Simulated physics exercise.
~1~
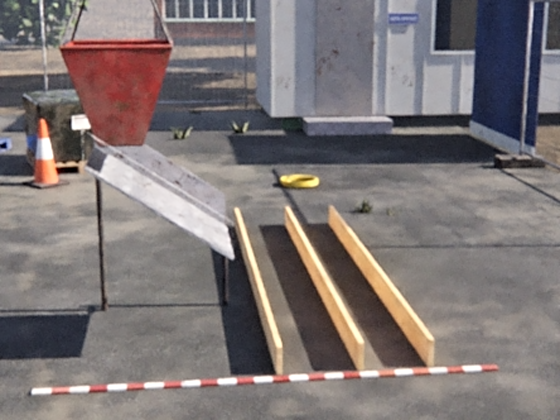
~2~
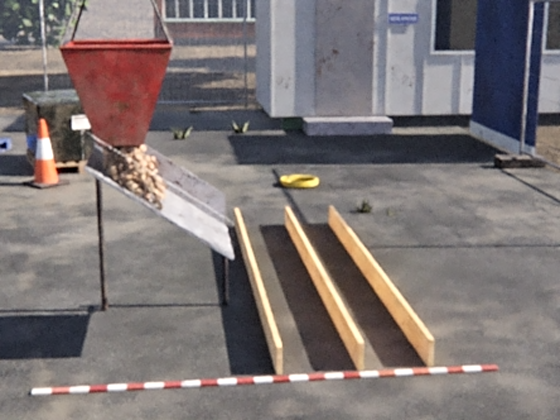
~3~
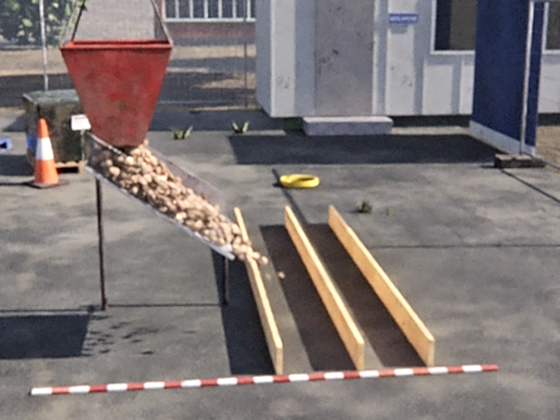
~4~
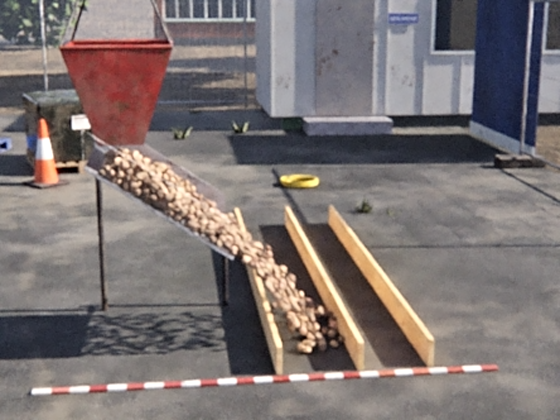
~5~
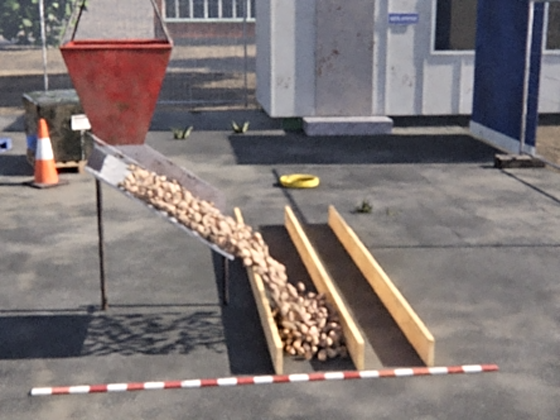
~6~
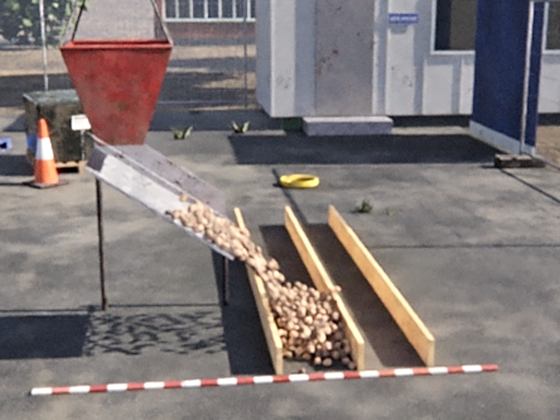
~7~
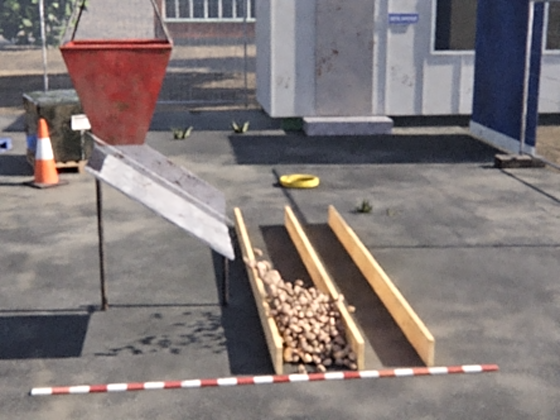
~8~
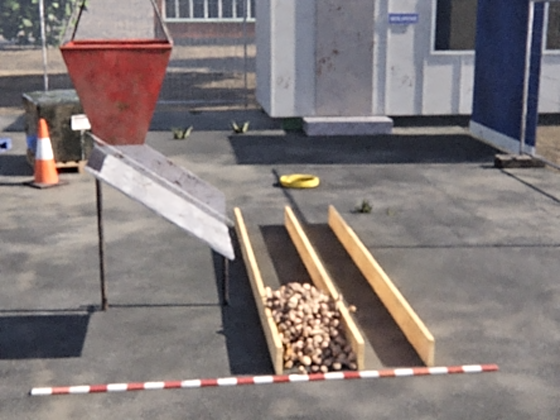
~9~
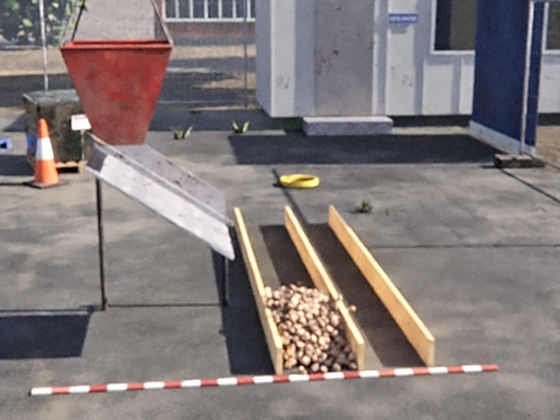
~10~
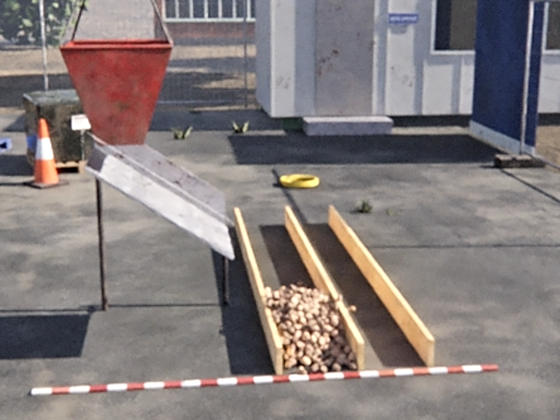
Brown stones pour from a red hopper down a sloping chute and settle in the left bay.
